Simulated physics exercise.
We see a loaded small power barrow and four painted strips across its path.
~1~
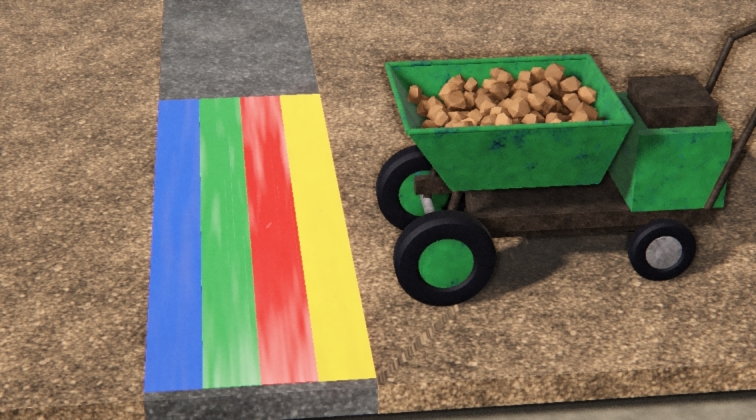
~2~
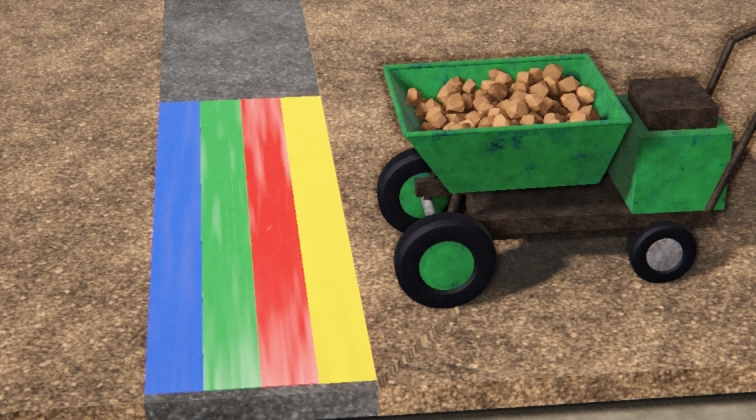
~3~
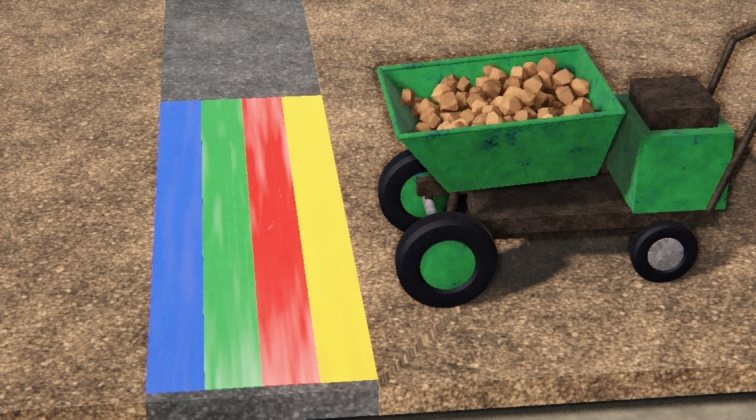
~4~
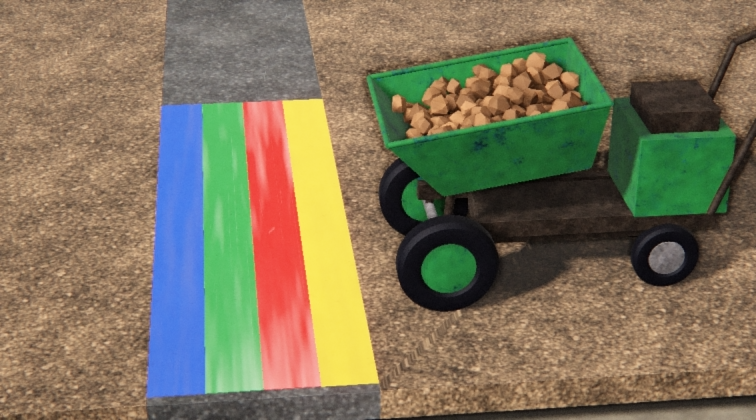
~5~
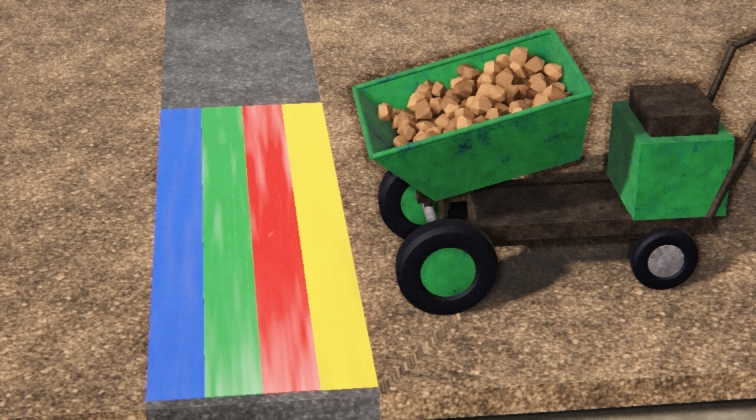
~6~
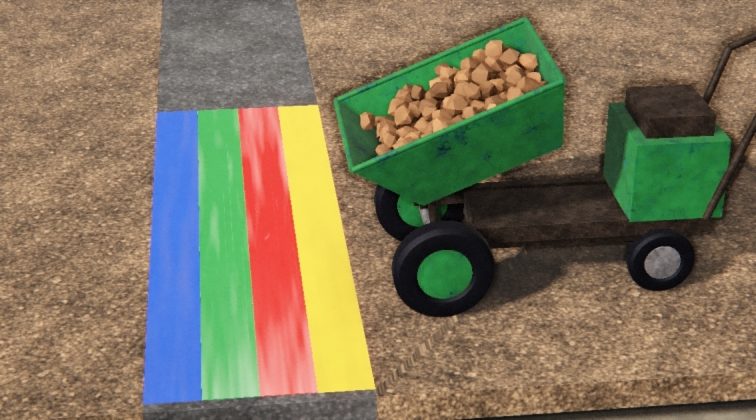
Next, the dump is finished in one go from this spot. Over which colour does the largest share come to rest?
Most covered: The green band.
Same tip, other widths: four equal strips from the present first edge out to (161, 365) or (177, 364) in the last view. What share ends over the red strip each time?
First some 20, then 10 per cent.
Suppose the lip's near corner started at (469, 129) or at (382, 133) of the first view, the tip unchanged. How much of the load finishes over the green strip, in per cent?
The first gives 10 %, the second 30 %.
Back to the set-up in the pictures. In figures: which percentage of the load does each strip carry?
About: Yellow strip 0, red strip 20, green strip 30, blue strip 15 per cent.
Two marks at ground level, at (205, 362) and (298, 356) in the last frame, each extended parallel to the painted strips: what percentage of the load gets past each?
The first gives 20 %, the second 70 %.
Shortly afterwards, skip tipped steeply; the whole lot in the skip.
Next, skip tipped right over; near two thirds in the skip; a little over the red strip; near a quarter over the green strip; only a few over the blue strip; only a few falling.
Some moments later, skip tipped right over; near a quarter in the skip; near a quarter over the red strip; near a third over the green strip; a little over the blue strip; a little off the paint.
In the end, skip tipped right over; near a quarter in the skip; only a few over the yellow strip; near a quarter over the red strip; near a third over the green strip; a little over the blue strip; a little off the paint.
